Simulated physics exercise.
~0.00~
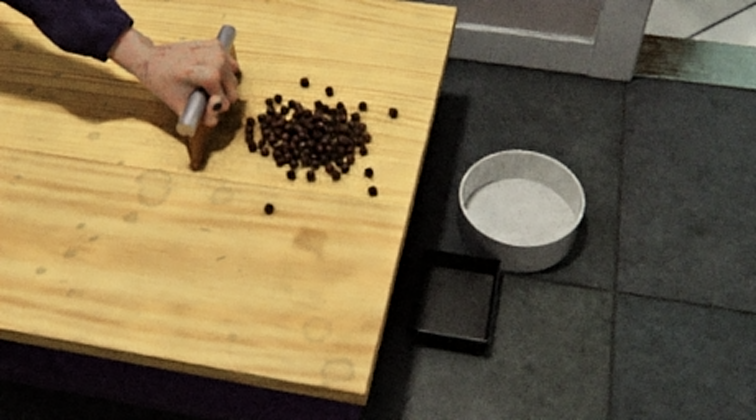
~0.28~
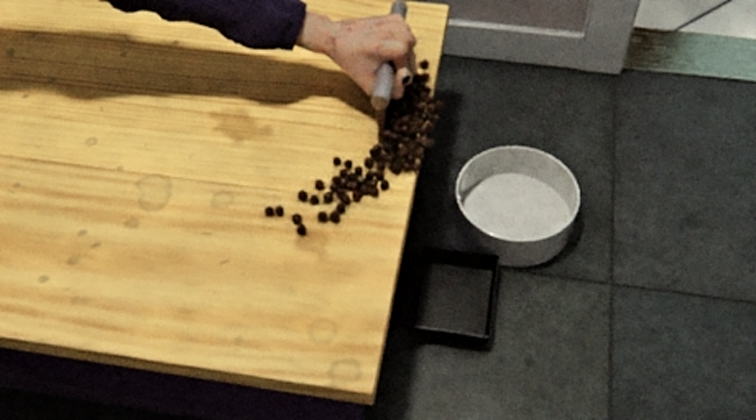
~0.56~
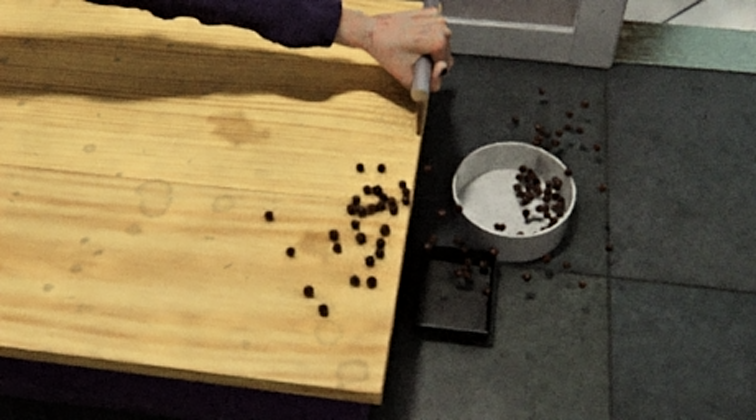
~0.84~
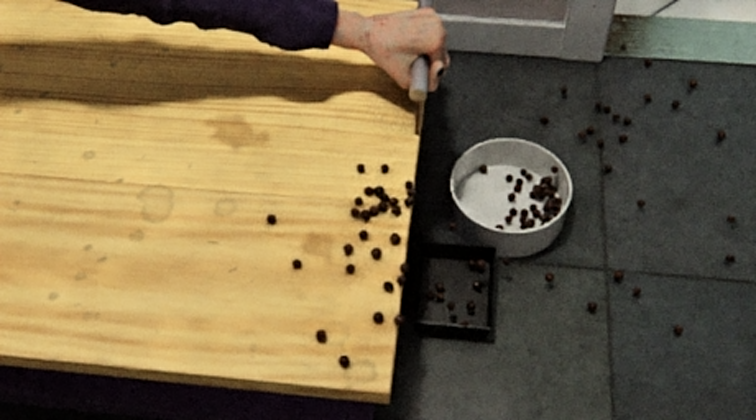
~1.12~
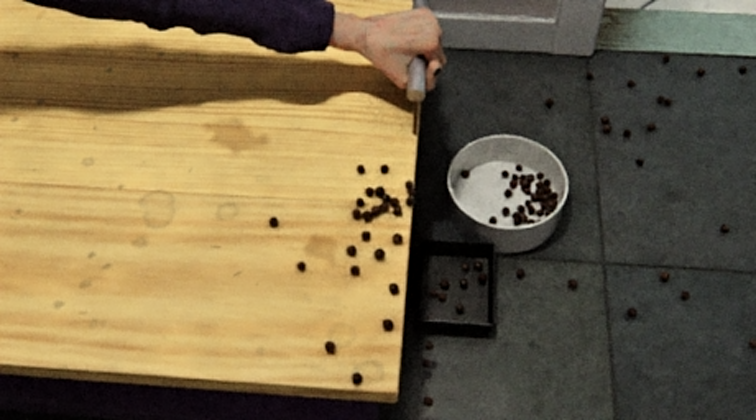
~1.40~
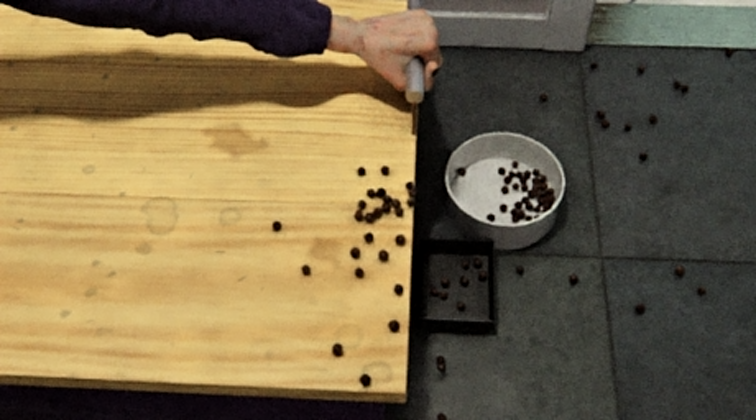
At first, a hand holds a scraper on a light wooden board beside a loose cluster of small dark balls, with a white pot and a black tin on the dark floor beyond the right edge. The hand sweeps the scraper right, pushing the balls into a slanting band along the edge. It stops at the edge as many tumble off, some landing in the pot, fewer in the tin, and others scattering over the tiles. The stray balls spread out and settle. In the end, the hand stays still, with a scattering of balls left on the board.
